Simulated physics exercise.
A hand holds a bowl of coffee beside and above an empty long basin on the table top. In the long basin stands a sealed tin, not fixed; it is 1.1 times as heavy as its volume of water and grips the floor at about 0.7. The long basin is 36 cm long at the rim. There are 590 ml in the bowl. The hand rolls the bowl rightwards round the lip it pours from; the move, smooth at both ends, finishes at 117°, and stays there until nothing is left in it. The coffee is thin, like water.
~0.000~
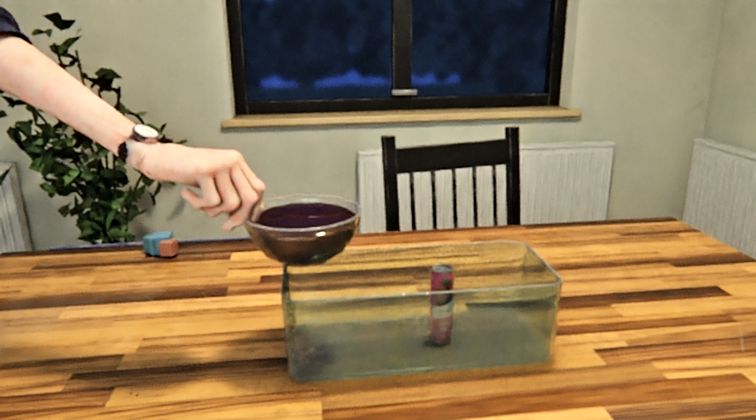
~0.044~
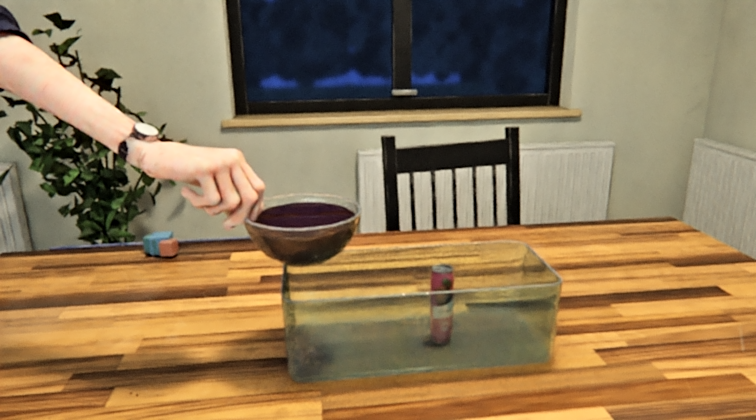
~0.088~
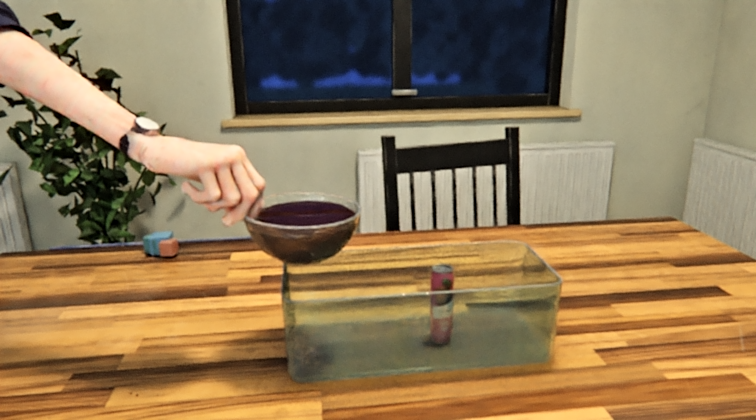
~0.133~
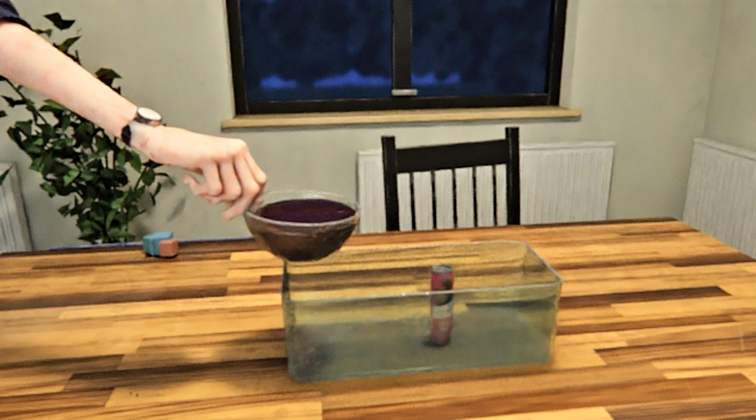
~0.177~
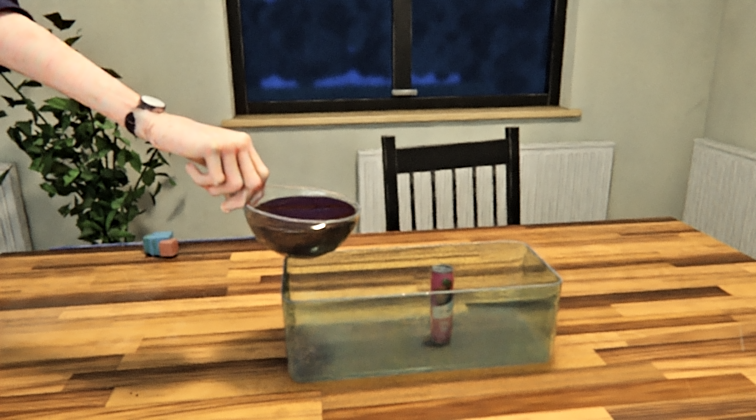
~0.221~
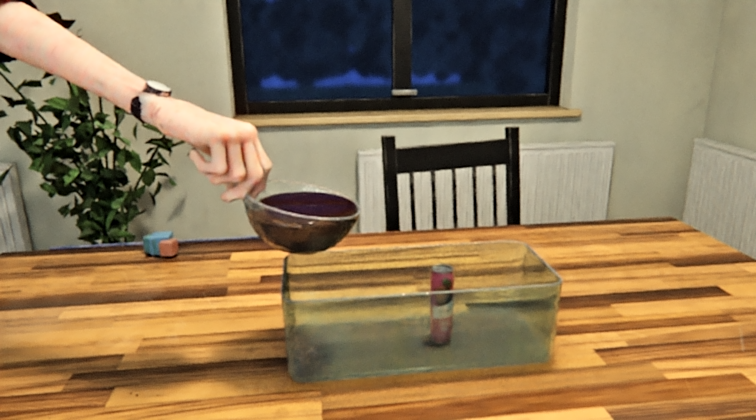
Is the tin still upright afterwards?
The tin falls.
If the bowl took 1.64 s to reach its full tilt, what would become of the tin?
The tin stays up.
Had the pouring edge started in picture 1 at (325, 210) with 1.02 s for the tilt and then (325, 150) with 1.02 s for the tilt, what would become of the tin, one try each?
First it keeps standing; then it remains upright.
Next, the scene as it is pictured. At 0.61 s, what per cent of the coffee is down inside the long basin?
Near 24 in a hundred.
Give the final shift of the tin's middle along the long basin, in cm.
Some 7.0 cm.
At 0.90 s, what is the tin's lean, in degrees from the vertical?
It is at some 35°.
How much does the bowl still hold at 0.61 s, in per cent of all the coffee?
Some 30 per cent.
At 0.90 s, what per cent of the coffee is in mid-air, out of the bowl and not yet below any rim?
About 2 per cent.
Then, 0.61 s in, the tilt is 76° and 30 per cent is still to pour; the tin stands where it began.
Then, 0.90 s in, the tilt is 113° and 0 per cent is still to pour; the tin leans 34°.
Then, 1.20 s in, the tilt is 117° and 0 per cent is still to pour; the tin lies on its side.
Then, 1.52 s in, the tilt is 117° and 0 per cent is still to pour; the tin lies on its side.
Finally, the tin lies on its side.
